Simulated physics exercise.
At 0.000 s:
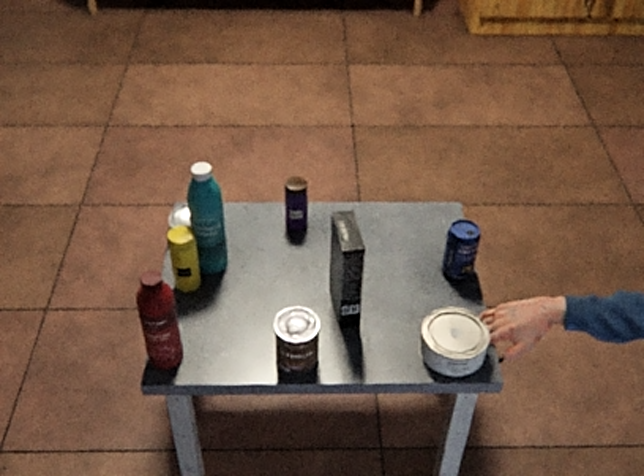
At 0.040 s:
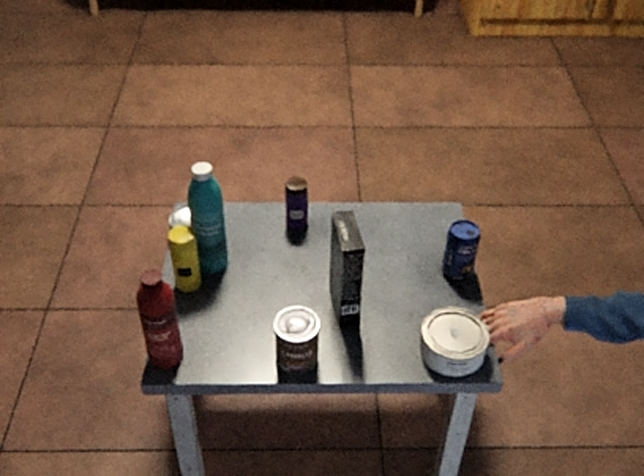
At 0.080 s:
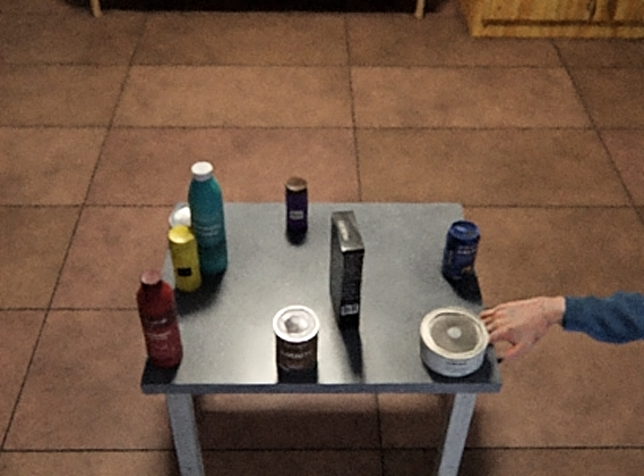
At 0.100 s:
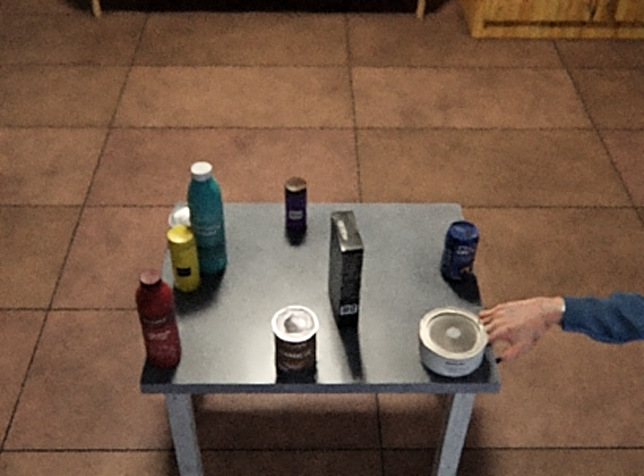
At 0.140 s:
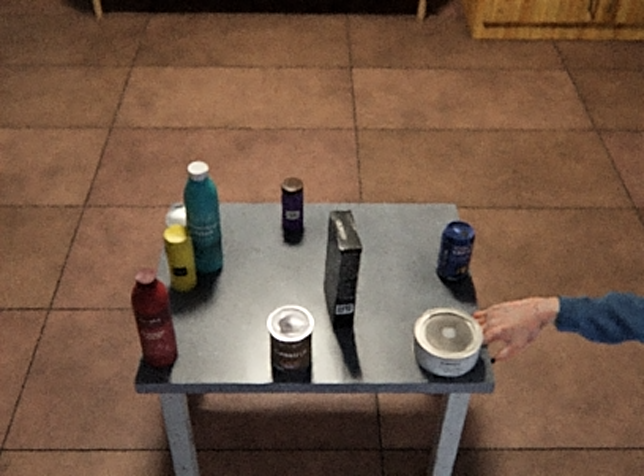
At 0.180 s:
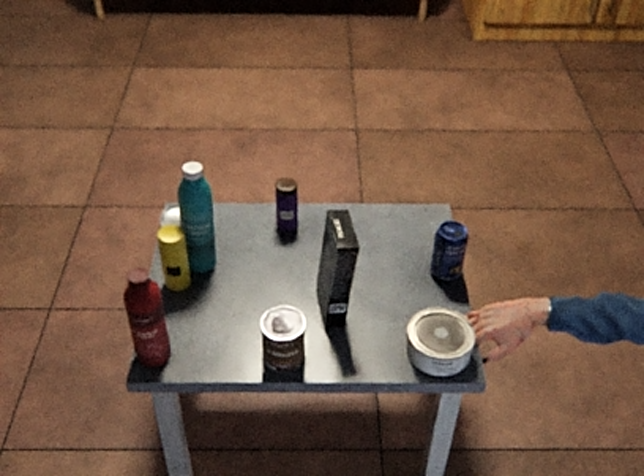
A hand at the right edge slowly pushes the table of containers slightly left.
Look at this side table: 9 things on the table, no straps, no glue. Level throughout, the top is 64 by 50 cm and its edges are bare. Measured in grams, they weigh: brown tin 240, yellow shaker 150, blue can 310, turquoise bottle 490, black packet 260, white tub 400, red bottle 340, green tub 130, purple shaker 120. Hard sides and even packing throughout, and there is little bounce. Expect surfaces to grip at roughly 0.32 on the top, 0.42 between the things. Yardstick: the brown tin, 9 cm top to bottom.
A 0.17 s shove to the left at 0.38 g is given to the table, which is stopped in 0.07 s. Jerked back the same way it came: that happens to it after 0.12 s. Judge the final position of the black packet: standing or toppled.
Overturned.
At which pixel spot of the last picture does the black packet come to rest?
Close to (295, 308).
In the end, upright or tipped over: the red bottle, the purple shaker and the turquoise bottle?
Final state - red bottle: Goes over; purple shaker: Remains on its base; turquoise bottle: Goes over.
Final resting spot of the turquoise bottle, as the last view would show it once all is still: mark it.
Its middle comes to rest around (174, 396).
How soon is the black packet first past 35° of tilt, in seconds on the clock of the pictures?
Time: Roughly 0.6 s.
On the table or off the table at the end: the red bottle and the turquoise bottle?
Red bottle: Out of bounds; turquoise bottle: Out of bounds.
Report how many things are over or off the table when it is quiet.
My answer is 3.
Around 0.38 s, table 8 cm from its start; black packet at 8° to upright near (312, 269); turquoise bottle at 16° to upright; red bottle shifted 2 cm.
Around 0.68 s, turquoise bottle and red bottle now off the table; black packet on its side near (296, 299); yellow shaker shifted 3 cm.
Around 0.88 s, black packet on its side near (295, 308); yellow shaker shifted 2 cm; green tub shifted 2 cm.
Finally (1.3 s), off the table and tipped over, turquoise bottle and red bottle; on their side or leaning hard on the table, black packet; the other 6 still in place (within 5 cm). In the last view, black packet near (295, 308).
